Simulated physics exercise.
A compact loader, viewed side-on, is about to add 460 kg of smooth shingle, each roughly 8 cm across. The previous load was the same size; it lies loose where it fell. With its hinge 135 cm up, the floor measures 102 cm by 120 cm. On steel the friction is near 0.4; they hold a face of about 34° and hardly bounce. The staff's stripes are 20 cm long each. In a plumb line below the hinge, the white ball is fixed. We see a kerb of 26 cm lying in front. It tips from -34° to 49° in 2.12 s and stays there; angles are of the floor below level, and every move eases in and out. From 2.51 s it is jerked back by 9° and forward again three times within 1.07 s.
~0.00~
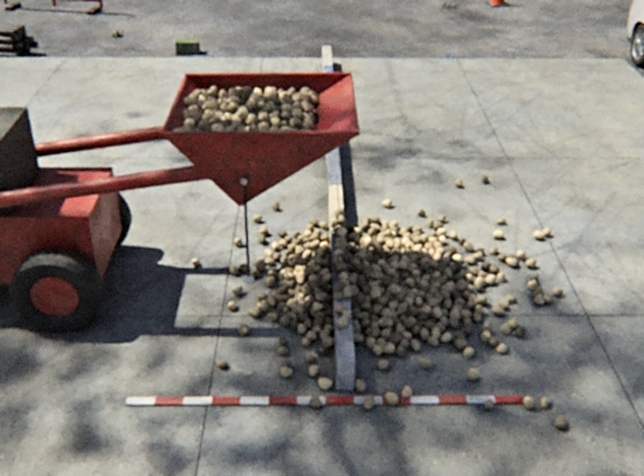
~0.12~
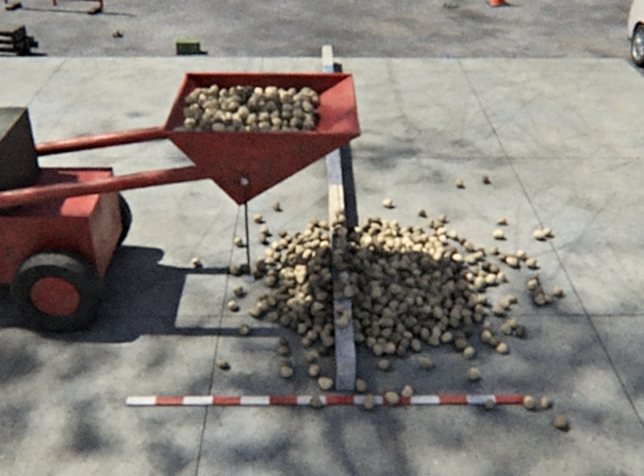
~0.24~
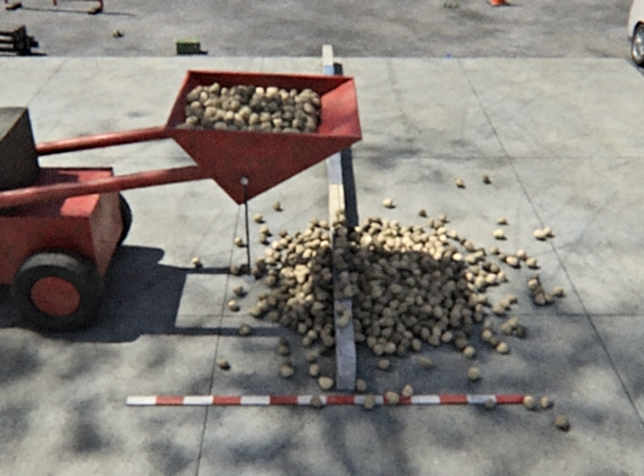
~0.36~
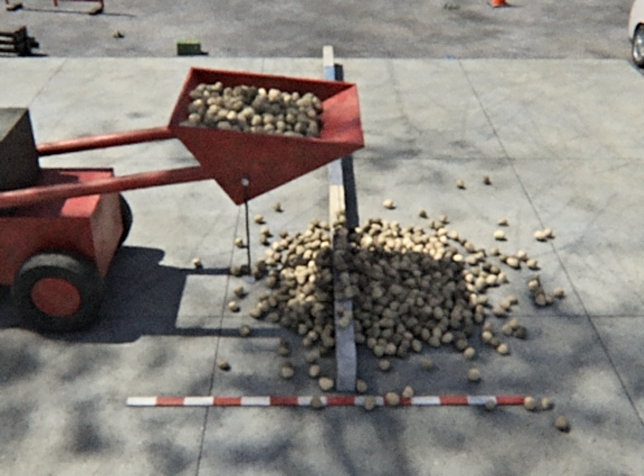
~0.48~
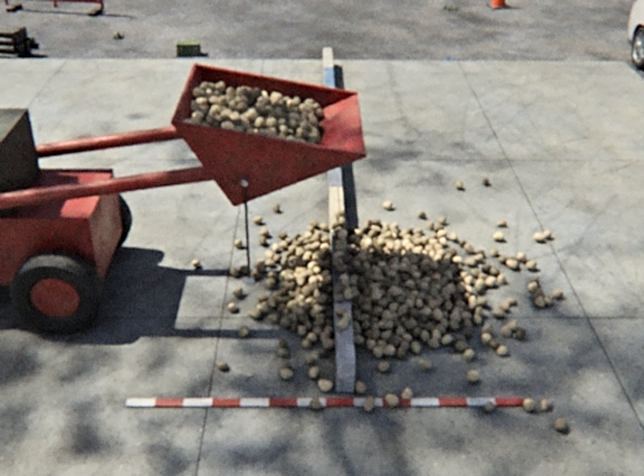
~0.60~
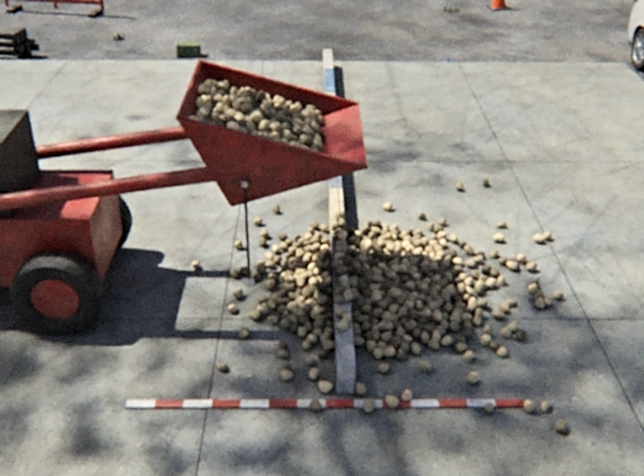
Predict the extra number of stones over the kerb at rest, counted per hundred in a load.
About 75 more per hundred stones.
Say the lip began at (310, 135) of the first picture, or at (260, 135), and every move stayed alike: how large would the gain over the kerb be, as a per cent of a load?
I'd guess close to 15 per cent first and close to 0 per cent second.
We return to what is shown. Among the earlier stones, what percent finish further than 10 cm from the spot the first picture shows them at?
I'd say roughly 15 per cent of them.
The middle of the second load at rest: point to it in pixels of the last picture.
The centre sits about (377, 274).
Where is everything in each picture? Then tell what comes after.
In the first picture, lip at (359, 133), floor tilted -34°, highest stones at (247, 99). The earlier load is highest near (340, 248), 30 cm above ground level, 31 % on this side of the kerb, 69 % over the kerb.
In the second picture, lip at (360, 134), floor tilted -33°, highest stones at (240, 99); the stones move at 0.1 m/s on average.
In the third picture, lip at (362, 138), floor tilted -31°, highest stones at (238, 98); the stones move at 0.1 m/s on average.
In the fourth picture, lip at (365, 146), floor tilted -28°, highest stones at (227, 97); the stones move at 0.1 m/s on average.
In the fifth picture, lip at (366, 156), floor tilted -23°, highest stones at (222, 95); the stones move at 0.2 m/s on average.
In the sixth picture, lip at (367, 167), floor tilted -18°, highest stones at (217, 94); the stones move at 0.2 m/s on average.
After 1.6 s the floor is at 36°; in per cent of one load, 81 in the bucket, 40 on this side of the kerb, 79 over the kerb; the foremost stones are at (558, 275).
After 2.2 s the floor is at 49°; in per cent of one load, 2 in the bucket, 61 on this side of the kerb, 137 over the kerb; the foremost stones are at (558, 275).
After 4.0 s the floor is at 49°; in per cent of one load, 0 in the bucket, 56 on this side of the kerb, 144 over the kerb; the foremost stones are at (559, 256).
After 6.7 s the floor is at 49°; in per cent of one load, 0 in the bucket, 56 on this side of the kerb, 144 over the kerb; the foremost stones are at (559, 256). Net gain over the kerb, 75.
